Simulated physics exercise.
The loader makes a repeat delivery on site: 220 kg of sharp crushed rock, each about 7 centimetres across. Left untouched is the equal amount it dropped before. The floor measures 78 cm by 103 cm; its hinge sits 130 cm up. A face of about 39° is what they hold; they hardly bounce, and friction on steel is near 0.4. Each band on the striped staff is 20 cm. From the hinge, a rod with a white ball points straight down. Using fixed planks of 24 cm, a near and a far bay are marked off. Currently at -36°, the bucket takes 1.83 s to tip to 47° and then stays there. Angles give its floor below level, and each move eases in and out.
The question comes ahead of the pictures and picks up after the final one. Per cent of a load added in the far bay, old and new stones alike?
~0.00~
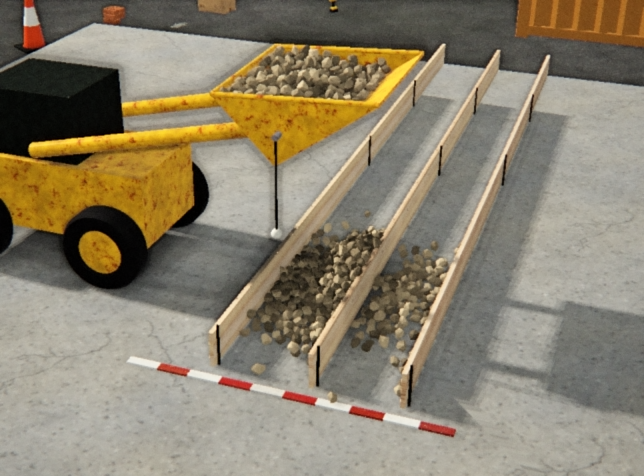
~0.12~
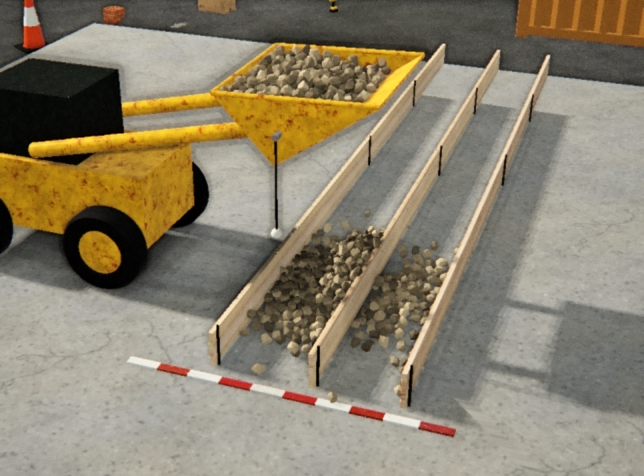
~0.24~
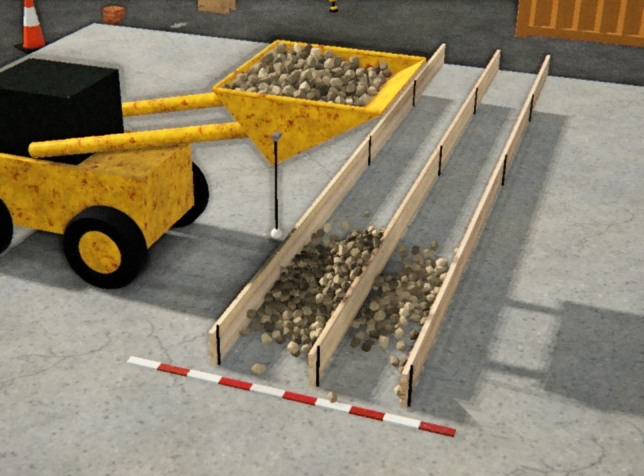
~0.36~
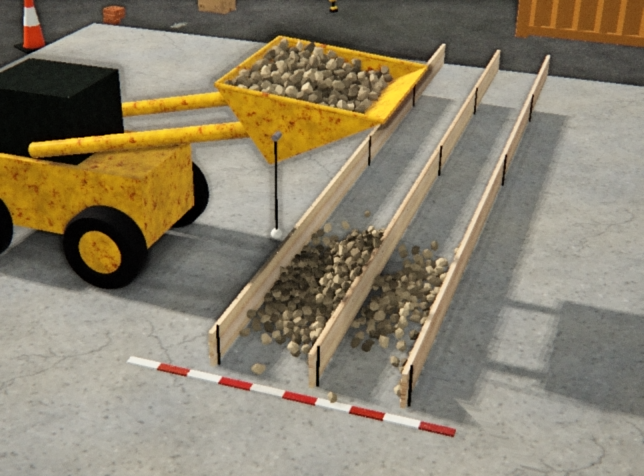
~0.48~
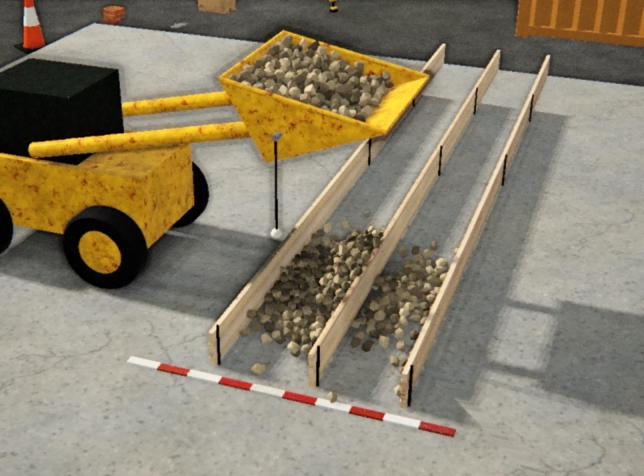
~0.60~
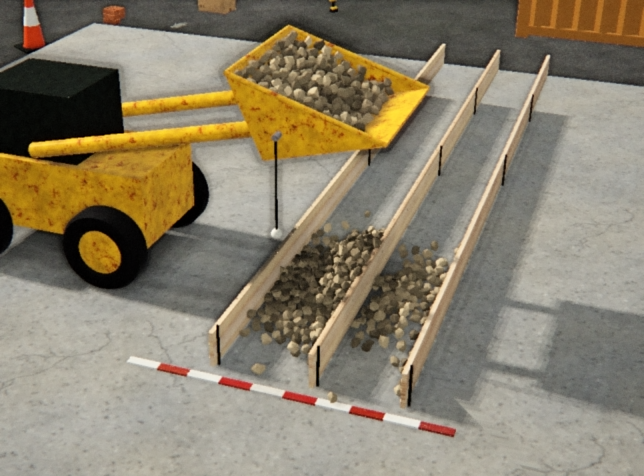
Around 98 %.
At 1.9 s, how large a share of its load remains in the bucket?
Roughly 15 per cent remains inside.
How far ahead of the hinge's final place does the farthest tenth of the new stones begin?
I'd say close to 90 centimetres ahead of it.
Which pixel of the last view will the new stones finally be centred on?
Their middle is at about (407, 287).
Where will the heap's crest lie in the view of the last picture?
The heap should peak at about (413, 261).
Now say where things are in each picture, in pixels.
The bucket is at -36°, its lip at (379, 106); the top of the load is at (308, 61). The earlier load is highest near (365, 251), 28 cm above ground level, 77 % in the near bay, 23 % in the far bay, in the first frame.
Lip at (380, 108), floor tilted -35°, highest stones at (305, 61); the stones move at 0.1 m/s on average, in the second frame.
Lip at (382, 113), floor tilted -32°, highest stones at (291, 56); the stones move at 0.1 m/s on average, in the third frame.
The bucket is at -28°, its lip at (384, 122); the top of the load is at (282, 55); the stones move at 0.1 m/s on average, in the fourth frame.
Lip at (386, 133), floor tilted -22°, highest stones at (280, 50); the stones move at 0.2 m/s on average, in the fifth frame.
The bucket is at -15°, its lip at (387, 145); the top of the load is at (285, 46); the stones move at 0.2 m/s on average, in the sixth frame.
After 1.4 s the floor is at 34°; in per cent of one load, 100 in the bucket, 77 in the near bay, 23 in the far bay; the foremost stones are at (427, 328).
After 1.9 s the floor is at 47°; in per cent of one load, 13 in the bucket, 80 in the near bay, 108 in the far bay; the foremost stones are at (432, 313).
After 2.3 s the floor is at 47°; in per cent of one load, 0 in the bucket, 77 in the near bay, 122 in the far bay, 1 past the last board; the foremost stones are at (467, 286).
After 4.7 s the floor is at 47°; in per cent of one load, 0 in the bucket, 77 in the near bay, 122 in the far bay, 2 past the last board; the foremost stones are at (490, 315). Net gain in the far bay, 98.
